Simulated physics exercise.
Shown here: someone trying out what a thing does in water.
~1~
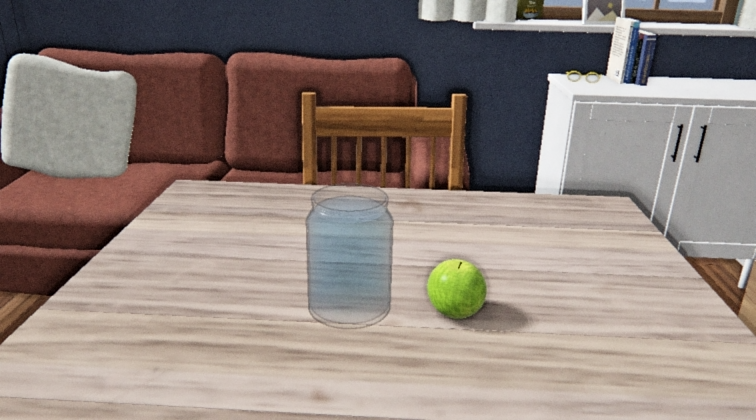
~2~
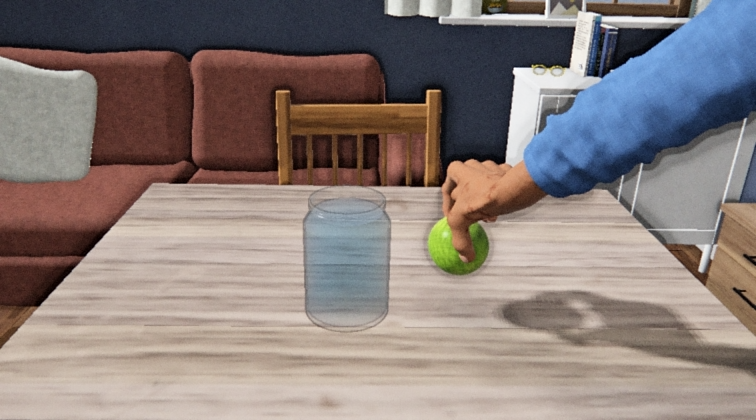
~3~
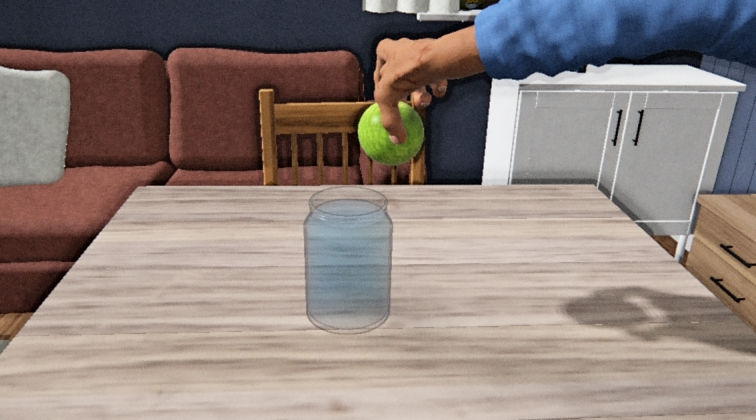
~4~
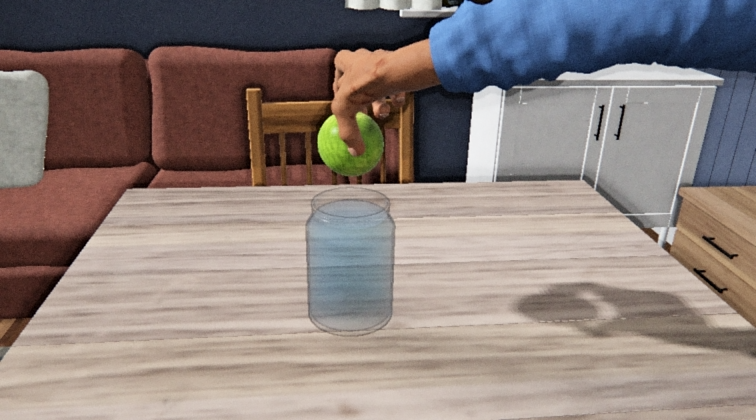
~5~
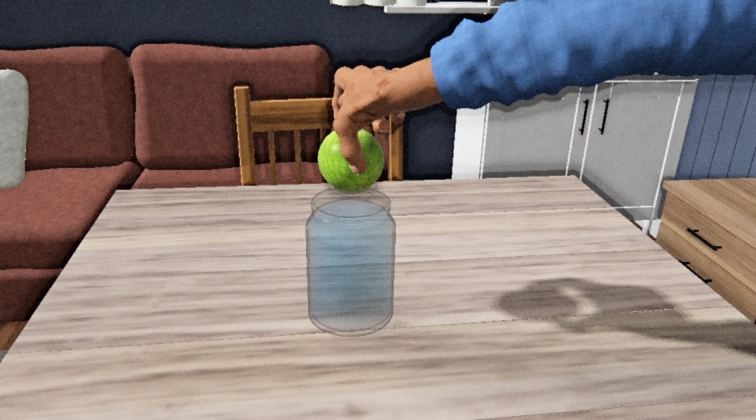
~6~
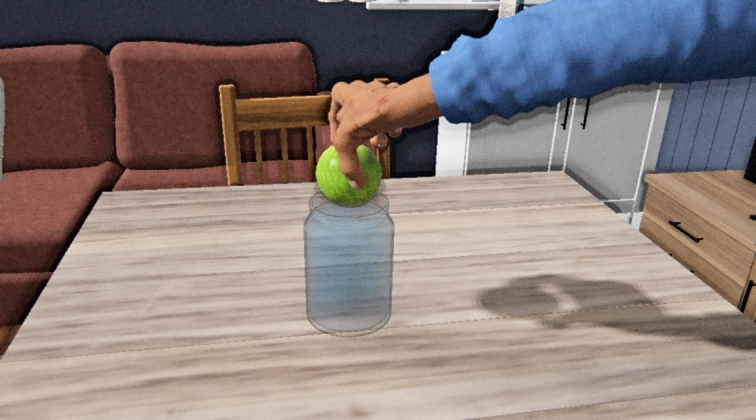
A hand in a blue sleeve picks up a green apple from a wooden table, carries it left over a nearly full jar of water, and lowers it to the jar's mouth as the view shifts slightly.
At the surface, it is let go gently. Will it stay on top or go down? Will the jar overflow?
One by one: Thing: Stays up; jar: Spills.
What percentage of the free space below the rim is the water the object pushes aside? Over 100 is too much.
I'd estimate close to 180 per cent.
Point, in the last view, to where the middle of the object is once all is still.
Near (349, 214).
Shortly, the apple enters the water; the jar is full to the brim.
Then, the apple comes up again; the jar is full to the brim; the top is wet.
At the finish, the apple bobs at the top; the jar is full to the brim; the top is wet.
